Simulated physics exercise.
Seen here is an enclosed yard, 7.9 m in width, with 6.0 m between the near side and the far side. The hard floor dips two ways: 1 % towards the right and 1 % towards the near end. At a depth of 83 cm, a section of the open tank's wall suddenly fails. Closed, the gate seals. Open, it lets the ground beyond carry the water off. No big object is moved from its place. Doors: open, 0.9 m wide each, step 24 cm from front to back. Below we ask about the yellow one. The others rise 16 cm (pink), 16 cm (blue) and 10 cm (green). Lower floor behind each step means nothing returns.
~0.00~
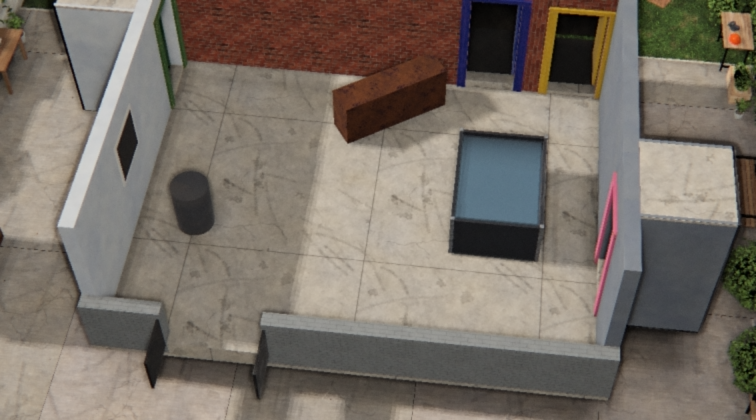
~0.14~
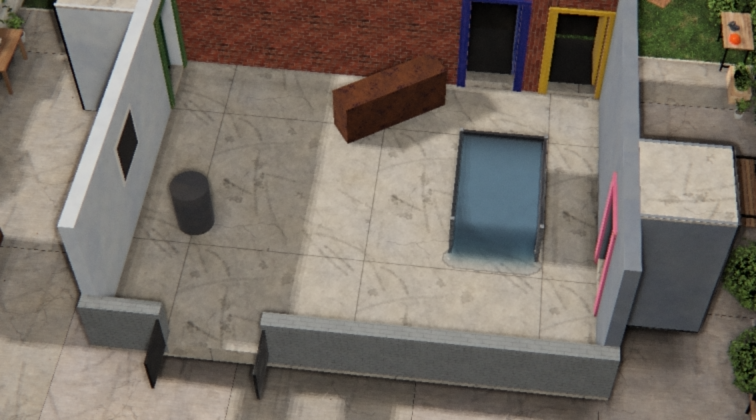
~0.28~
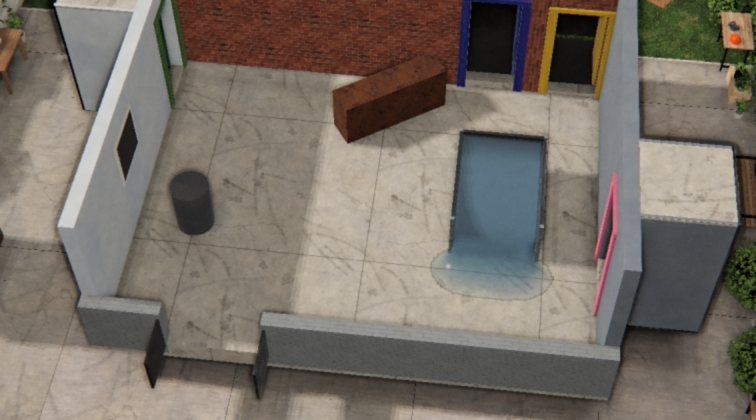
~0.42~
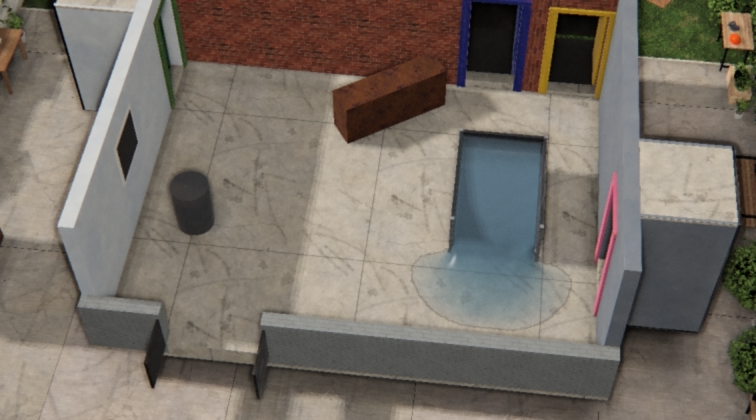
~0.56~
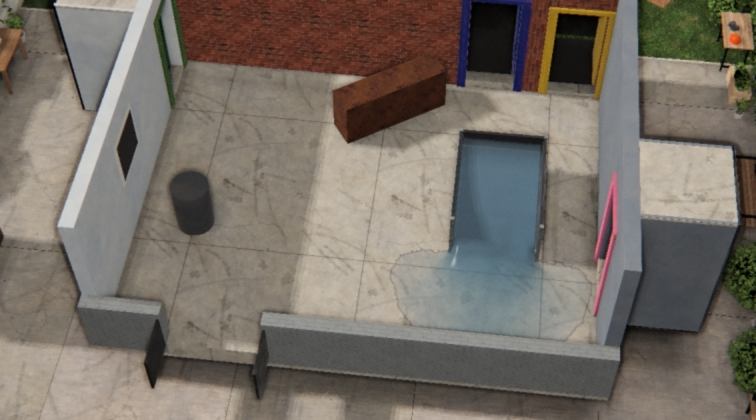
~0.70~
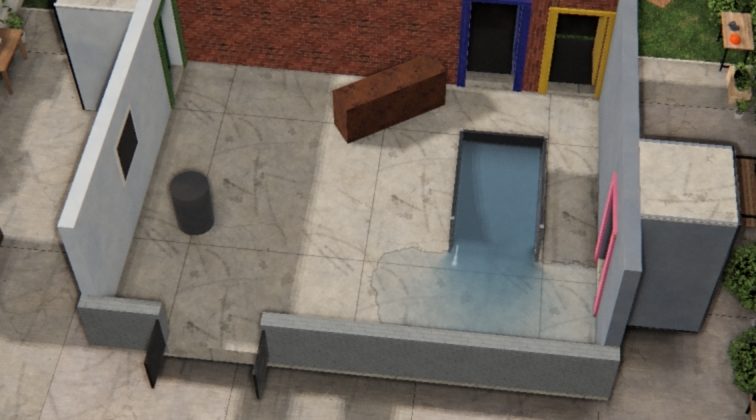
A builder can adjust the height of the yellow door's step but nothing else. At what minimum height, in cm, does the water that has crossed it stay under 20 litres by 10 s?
From about 18 cm.
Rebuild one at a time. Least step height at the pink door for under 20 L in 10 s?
Pink - roughly 11.0 cm.
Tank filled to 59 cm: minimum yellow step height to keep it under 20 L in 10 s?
In that case, roughly 11.0 cm.
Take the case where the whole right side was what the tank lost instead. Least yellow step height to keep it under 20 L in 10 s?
Then something near 32 cm.
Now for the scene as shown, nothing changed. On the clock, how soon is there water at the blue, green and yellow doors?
For blue it's 4.0 s, for green 6.0 s, and for yellow 3.6 s.
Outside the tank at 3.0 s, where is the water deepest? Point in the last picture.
About (587, 374).
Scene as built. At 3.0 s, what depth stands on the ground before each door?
At the pink door the depth is 15 cm, at blue 0 cm, at green 0 cm and at yellow 0 cm.
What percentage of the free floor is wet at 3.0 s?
Approximately 40 %.
After 1.4 s water covers 15 % of the floor, deepest (56 cm) near (587, 374); it has not reached the yellow door.
After 3.0 s water covers 40 % of the floor, deepest (31 cm) near (587, 374); it has not reached the yellow door.
After 10.0 s water covers 100 % of the floor, deepest (8 cm) near (399, 95); 5 cm at the yellow door, 173 litres in over its 7 cm step.
At the yellow door as built, the water arrived by 3.7 s and peaked near 20 cm at 4.6 s.
With a step of 15 cm, 39 litres would have come in within the 10 s; with 20 cm, 10 litres. So under 20 litres takes about 18 cm.
